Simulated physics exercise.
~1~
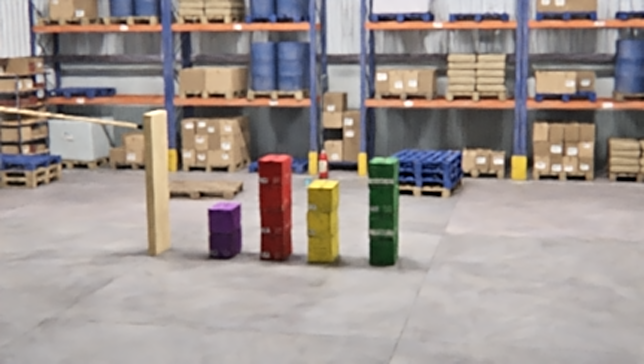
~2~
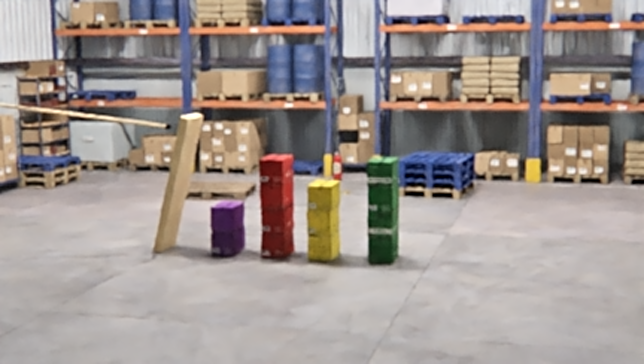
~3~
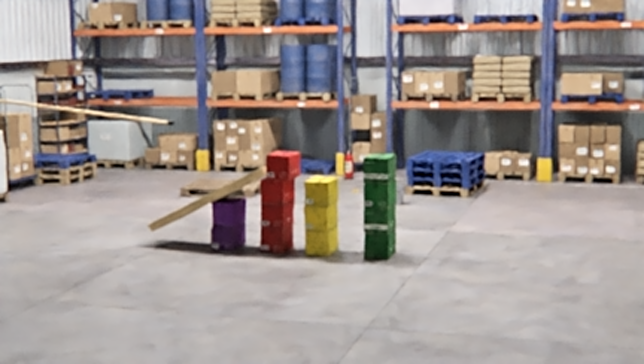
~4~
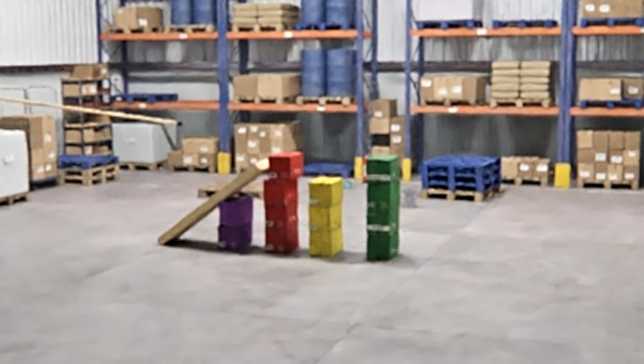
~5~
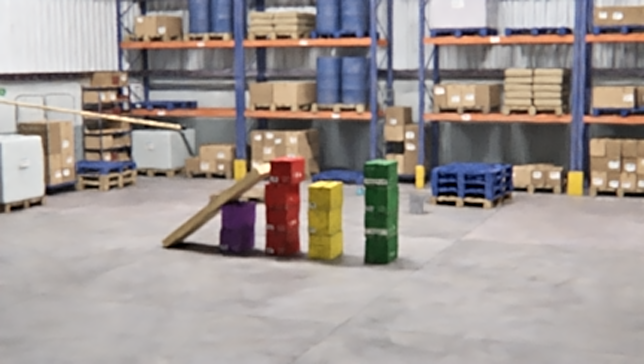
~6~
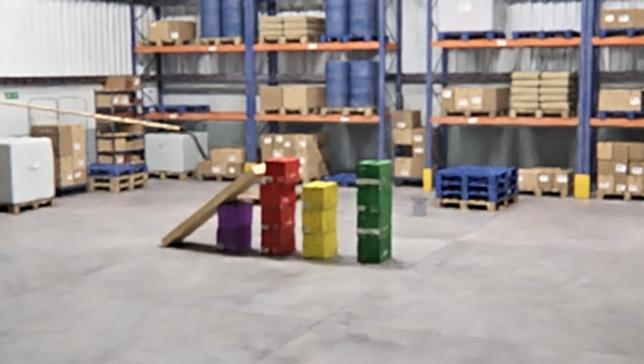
Tall blue and orange racks loaded with cartons, sacks and blue drums line the back of a warehouse, seen from the front as the camera drifts slightly sideways. On the grey floor, short purple, tall red, yellow and tall green piles of cartons stand in a row, with a wooden board upright at their left. A thin pole reaches in from the left as the board tips right. The board drops over the purple pile and comes up against the red one. It stays propped there at a slant, and all four piles remain standing.
